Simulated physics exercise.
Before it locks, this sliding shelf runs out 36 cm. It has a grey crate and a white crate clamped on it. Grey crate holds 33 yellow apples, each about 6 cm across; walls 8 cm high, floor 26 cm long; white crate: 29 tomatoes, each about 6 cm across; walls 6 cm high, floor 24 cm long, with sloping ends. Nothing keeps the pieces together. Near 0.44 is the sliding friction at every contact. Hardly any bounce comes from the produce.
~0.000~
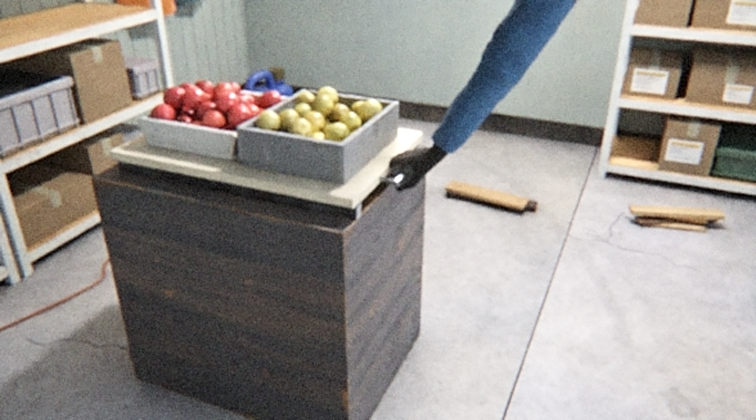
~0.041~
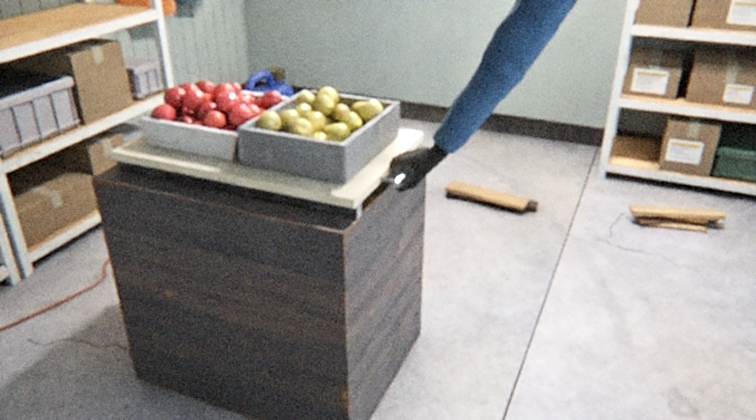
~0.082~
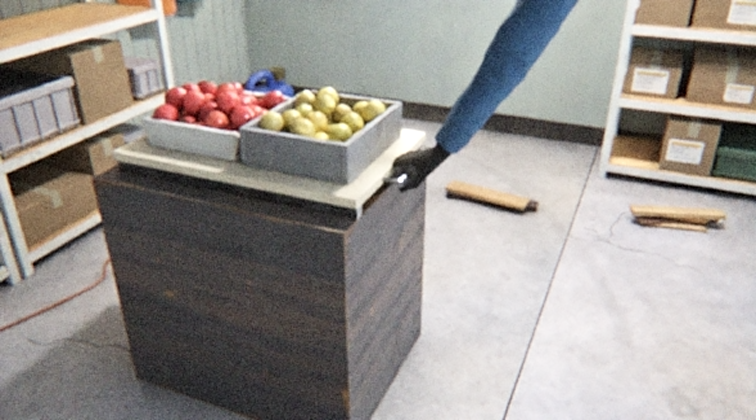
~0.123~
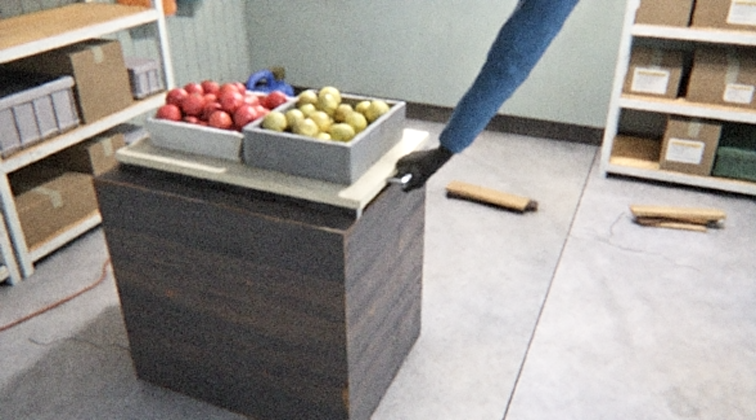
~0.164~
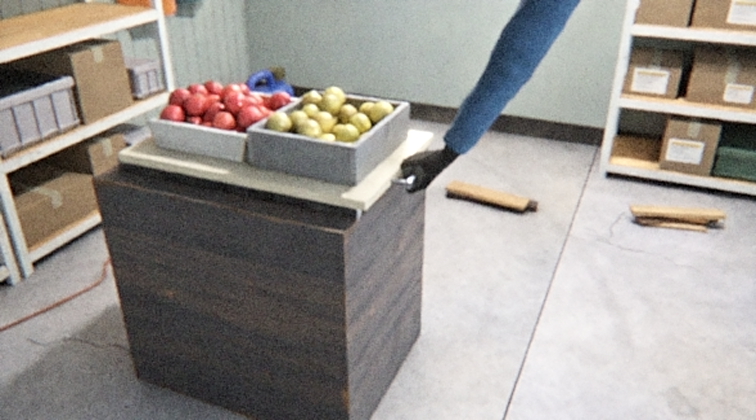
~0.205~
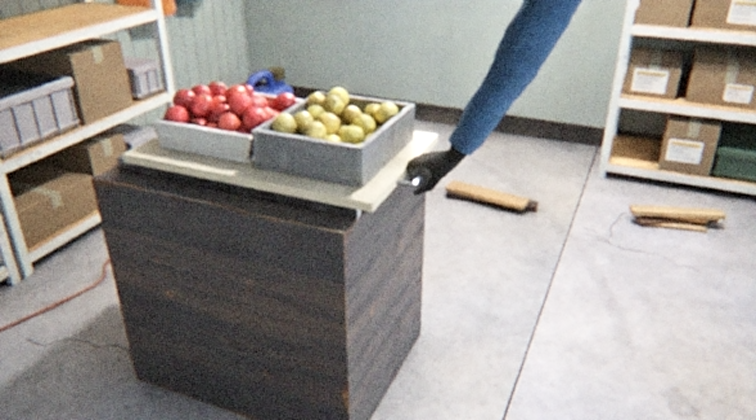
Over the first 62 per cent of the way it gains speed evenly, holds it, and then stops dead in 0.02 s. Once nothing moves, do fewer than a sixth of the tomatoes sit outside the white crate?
Yes, fewer than a sixth are out.
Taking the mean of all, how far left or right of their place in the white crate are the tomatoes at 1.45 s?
Rightwards, roughly 2 cm.
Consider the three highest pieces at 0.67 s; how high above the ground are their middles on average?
Close to 86 cm up.
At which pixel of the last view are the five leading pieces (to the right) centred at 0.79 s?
About (505, 153).
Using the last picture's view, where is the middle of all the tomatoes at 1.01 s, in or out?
They're centred near (346, 130).
After 0.59 s, the shelf hits its stop.
After 0.67 s, the grey crate has all 33 and the white crate has all 29.
After 0.79 s, the grey crate has all 33 and the white crate has all 29.
After 1.01 s, the grey crate has all 33 and the white crate has all 29.
Final count (at 1.45 s), the grey crate has all 33 and the white crate has all 29. Asked share, 0 of 29, 0 per cent.
